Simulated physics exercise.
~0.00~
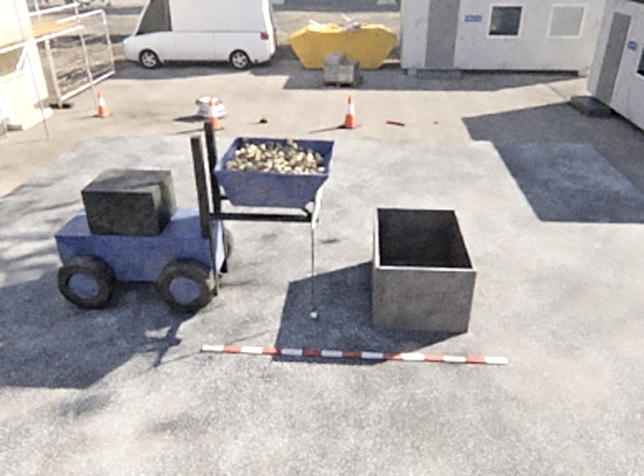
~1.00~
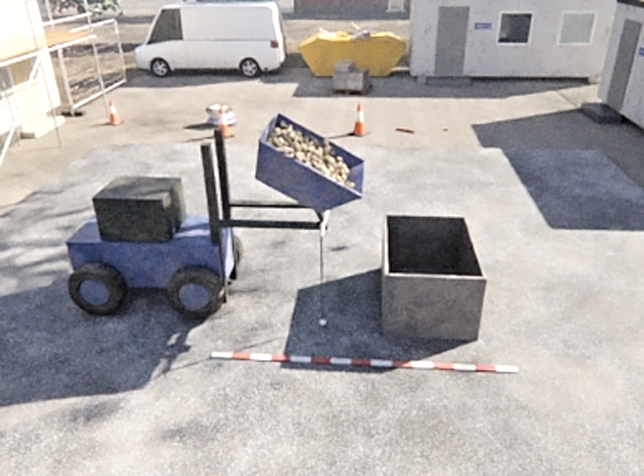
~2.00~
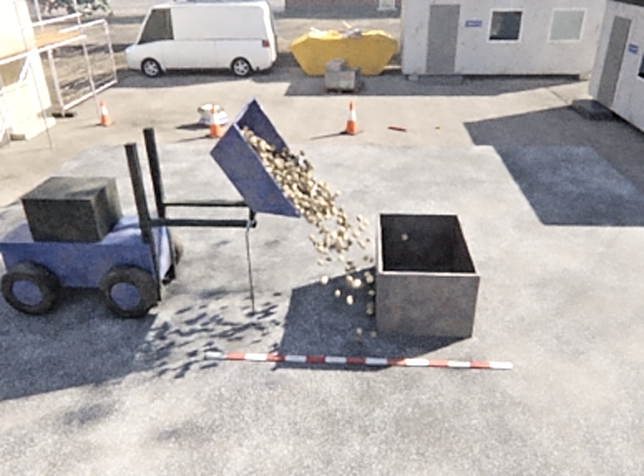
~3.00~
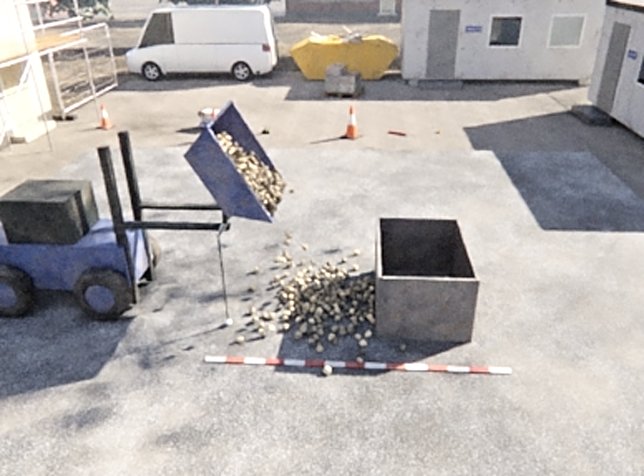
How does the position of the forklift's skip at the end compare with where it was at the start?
At the end the skip is a little farther to the left, so it is farther from the grey bin than it was at the start.
